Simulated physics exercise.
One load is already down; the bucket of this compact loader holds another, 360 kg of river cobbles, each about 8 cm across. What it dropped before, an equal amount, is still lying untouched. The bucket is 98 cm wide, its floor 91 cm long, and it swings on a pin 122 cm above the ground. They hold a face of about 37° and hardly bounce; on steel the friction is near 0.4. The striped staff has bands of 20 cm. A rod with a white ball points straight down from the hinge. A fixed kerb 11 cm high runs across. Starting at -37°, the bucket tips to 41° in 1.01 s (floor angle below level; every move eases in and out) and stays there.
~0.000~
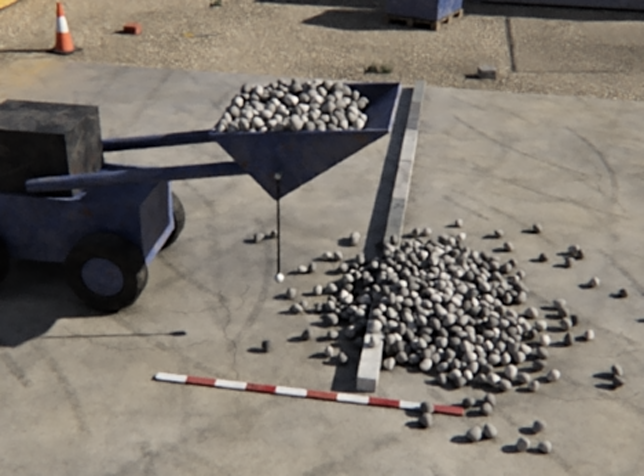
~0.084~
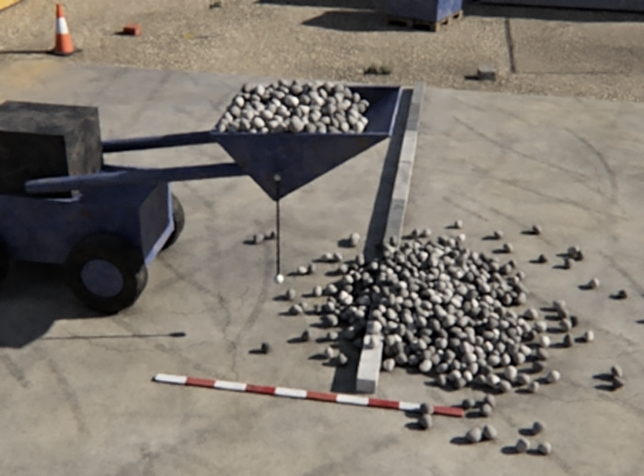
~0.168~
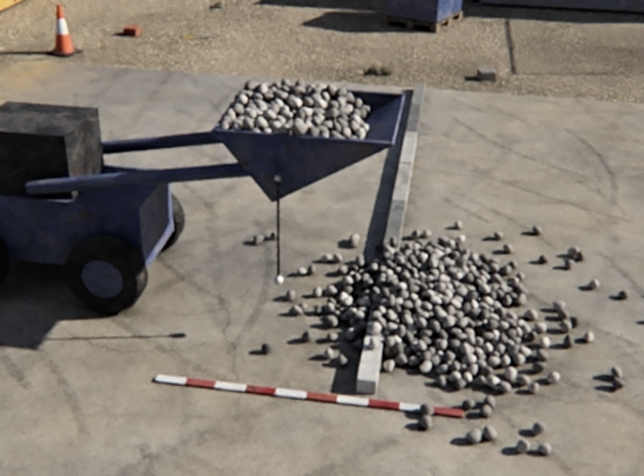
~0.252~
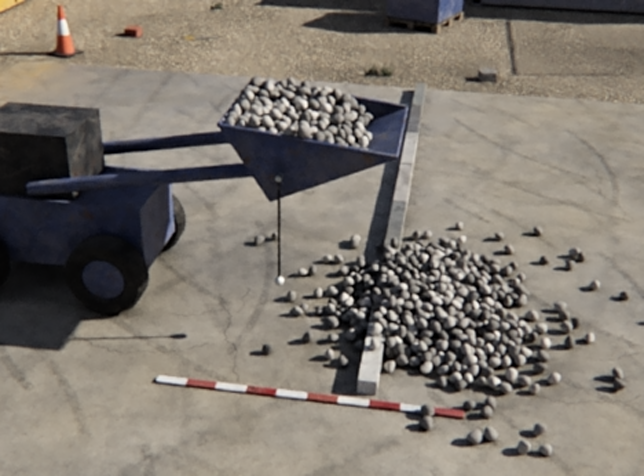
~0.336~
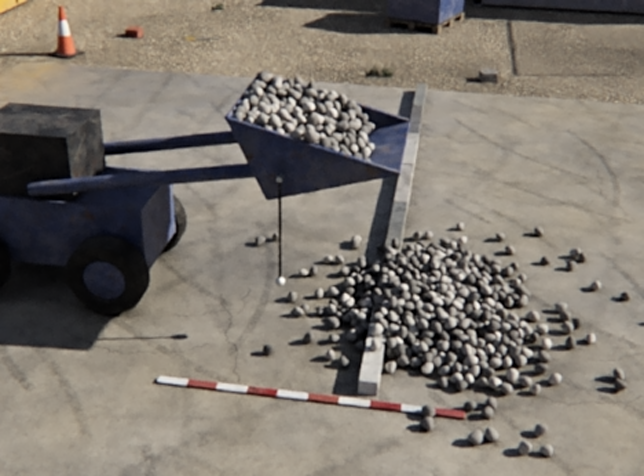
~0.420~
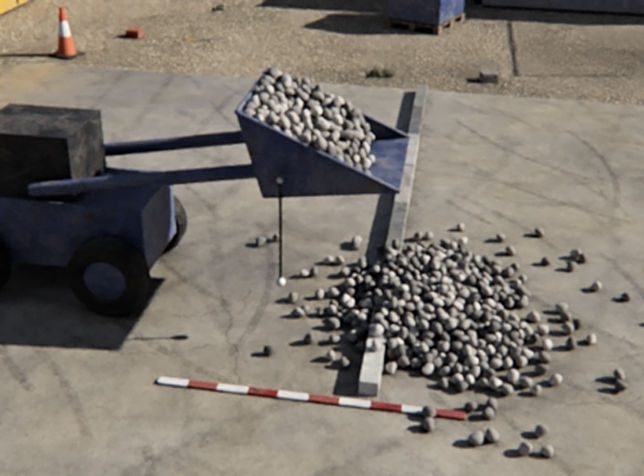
The dark blue bucket of a small loader, heaped with grey stones, slowly tilted downward to the right as the stones shifted inside it, above a loose pile lying across a pale kerb.
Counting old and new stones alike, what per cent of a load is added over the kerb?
Close to 73 parts in a hundred.
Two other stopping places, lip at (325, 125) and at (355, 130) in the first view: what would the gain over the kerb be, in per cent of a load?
About 15 and 35 per cent.
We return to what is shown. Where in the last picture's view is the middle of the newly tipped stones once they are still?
Around (419, 288).
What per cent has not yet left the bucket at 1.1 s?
About 60 per cent.
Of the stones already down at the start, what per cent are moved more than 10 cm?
Roughly 20 per cent of them.
After 0.8 s the floor is at 29°; in per cent of one load, 100 in the bucket, 17 on this side of the kerb, 83 over the kerb; the foremost stones are at (632, 311).
After 1.1 s the floor is at 41°; in per cent of one load, 60 in the bucket, 47 on this side of the kerb, 94 over the kerb; the foremost stones are at (632, 311).
After 1.5 s the floor is at 41°; in per cent of one load, 12 in the bucket, 50 on this side of the kerb, 139 over the kerb; the foremost stones are at (632, 311).
After 3.9 s the floor is at 41°; in per cent of one load, 0 in the bucket, 44 on this side of the kerb, 156 over the kerb; the foremost stones are at (632, 311). Net gain over the kerb, 73.
